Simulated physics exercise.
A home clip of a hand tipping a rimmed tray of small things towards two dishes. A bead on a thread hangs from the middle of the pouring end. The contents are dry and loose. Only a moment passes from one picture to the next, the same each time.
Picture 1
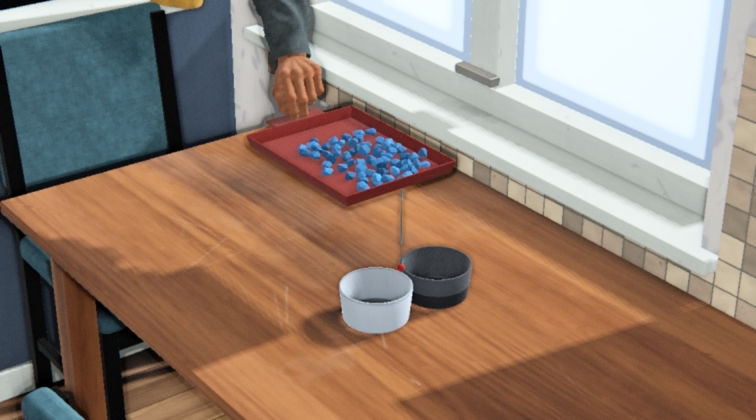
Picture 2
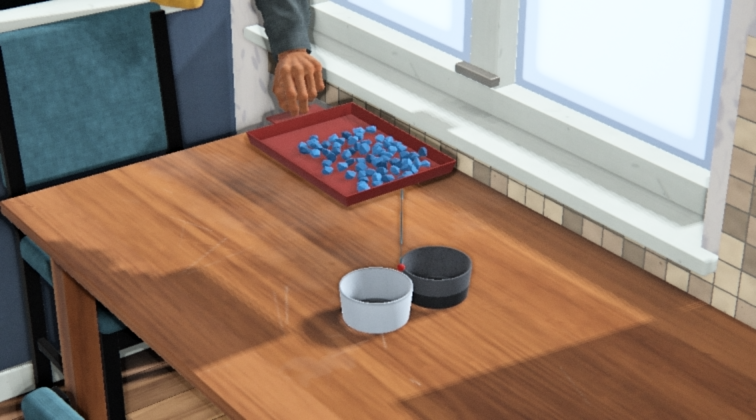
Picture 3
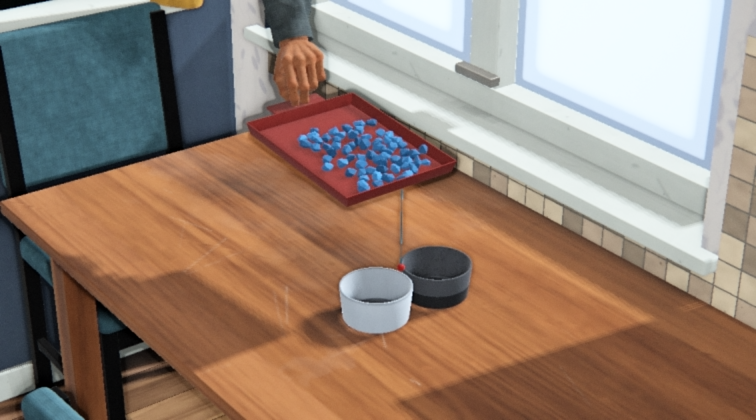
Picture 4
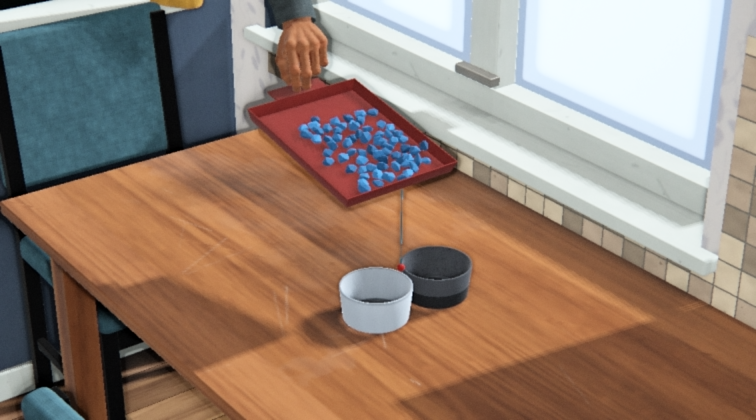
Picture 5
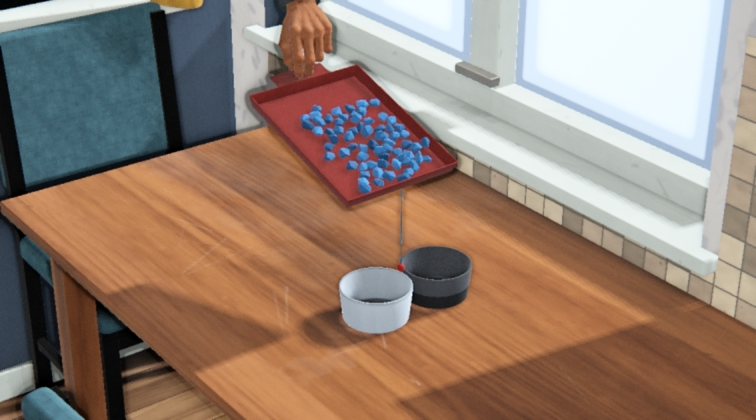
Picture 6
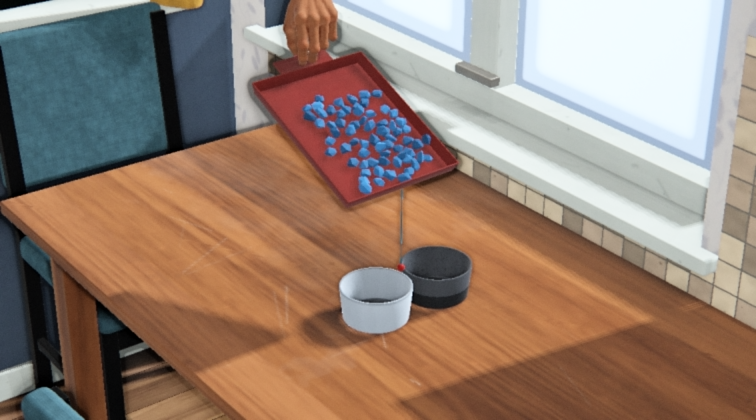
A hand gradually tilts a red tray of small blue stones above two dishes.
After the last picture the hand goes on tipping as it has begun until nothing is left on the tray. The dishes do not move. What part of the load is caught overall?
They take under half between them.
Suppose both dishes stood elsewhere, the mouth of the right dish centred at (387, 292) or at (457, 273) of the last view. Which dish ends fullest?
In turn: The right one; left.
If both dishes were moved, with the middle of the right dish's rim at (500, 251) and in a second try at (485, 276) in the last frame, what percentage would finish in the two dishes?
About 20 and 60 per cent.
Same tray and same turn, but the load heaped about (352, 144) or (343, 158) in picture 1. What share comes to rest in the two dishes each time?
First some 10, then 10 per cent.
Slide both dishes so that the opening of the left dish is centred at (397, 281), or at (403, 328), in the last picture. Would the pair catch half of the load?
First less than half, then less than half.
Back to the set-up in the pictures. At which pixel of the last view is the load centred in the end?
At about (433, 337).
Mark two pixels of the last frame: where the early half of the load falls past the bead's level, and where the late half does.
Early half (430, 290), late half (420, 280).
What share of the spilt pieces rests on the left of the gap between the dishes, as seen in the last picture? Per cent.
Roughly 30 in a hundred.
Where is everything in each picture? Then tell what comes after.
In the first frame, corners of the pouring end near (347, 194) and (451, 160), level; middle of the load near (370, 159), aquarium stones; left dish near (398, 313); right dish near (458, 290); bead on its thread near (401, 267).
In the second frame, corners of the pouring end near (347, 194) and (451, 160), level; middle of the load near (370, 158).
In the third frame, corners of the pouring end near (348, 195) and (452, 160), tipped barely, level across its low end; middle of the load near (371, 154).
In the fourth frame, corners of the pouring end near (348, 196) and (453, 161), tipped a little, level across its low end; middle of the load near (372, 149).
In the fifth frame, corners of the pouring end near (349, 197) and (454, 161), tipped clearly, level across its low end; middle of the load near (373, 144).
In the sixth frame, corners of the pouring end near (349, 199) and (454, 161), tipped clearly, level across its low end; middle of the load near (374, 139); left dish near (398, 313); right dish near (458, 290).
Shortly afterwards, tray tipped steeply; the whole lot on the tray.
Next, tray tipped past a quarter turn; near a quarter on the tray; only a few in the left dish; only a few in the right dish; near half outside both; near a third in the air.
Some moments later, tray tipped past a quarter turn; a little in the left dish; only a few in the right dish; the bulk outside both.
In the end, tray tipped past a quarter turn; a little in the left dish; only a few in the right dish; the bulk outside both.
